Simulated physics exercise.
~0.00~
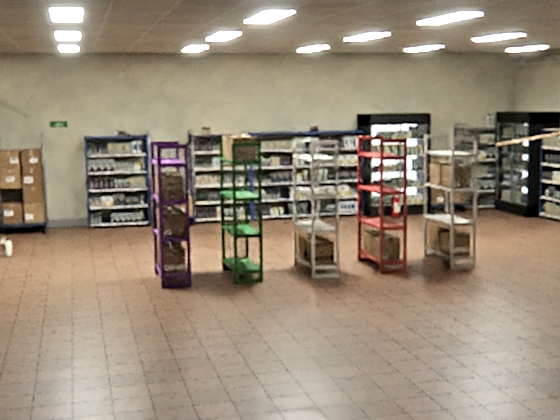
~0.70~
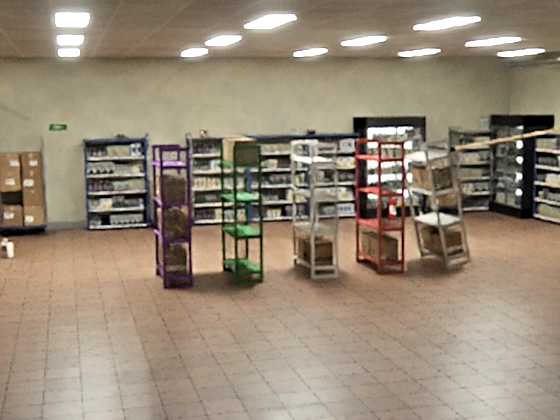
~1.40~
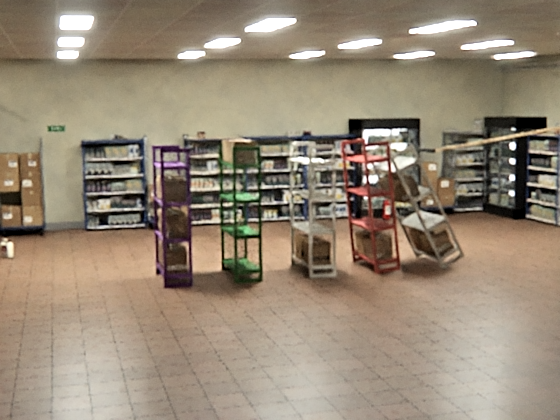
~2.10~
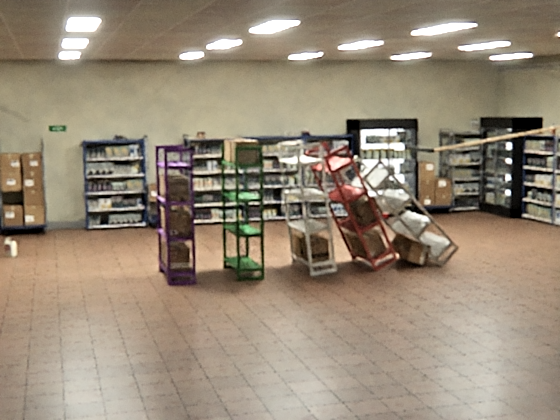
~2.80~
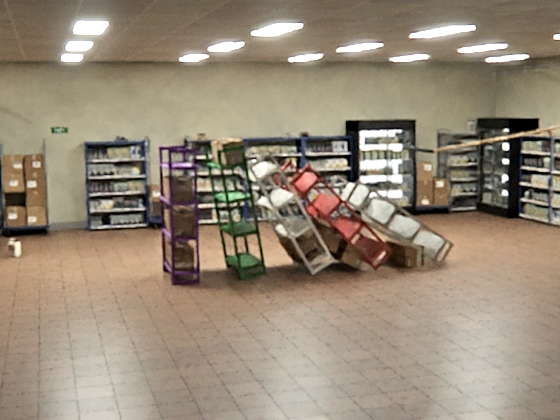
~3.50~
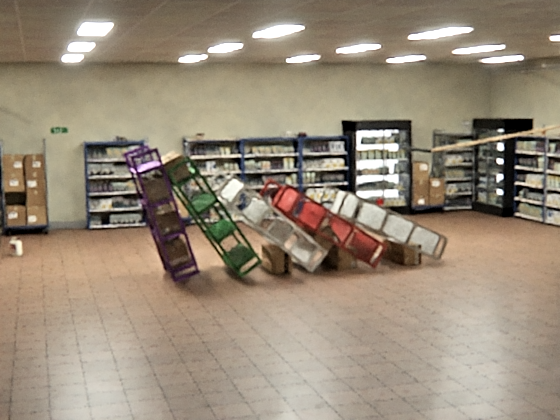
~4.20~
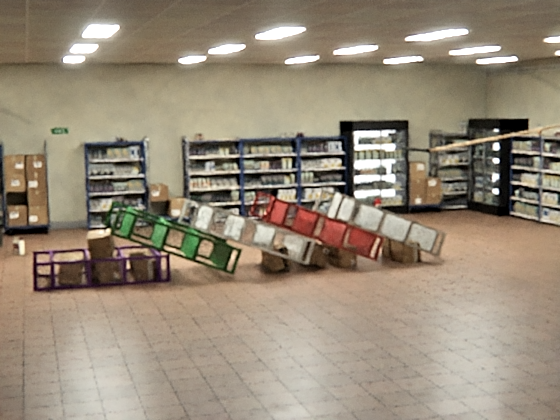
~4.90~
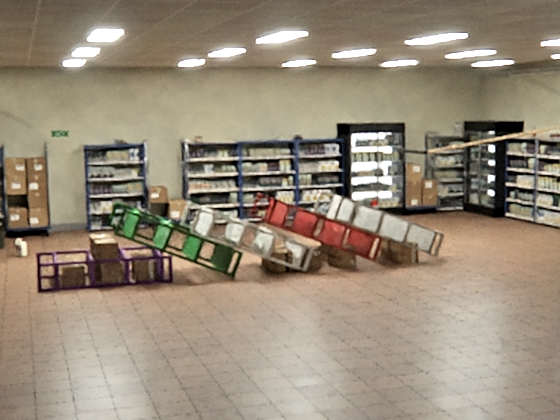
The footage shows five light shelving racks standing in a row as a pole tips the rightmost one leftward, toppling the red, pale, green and purple racks in turn and spilling cartons, until the purple rack lies flat and the others rest steeply slanted against one another.
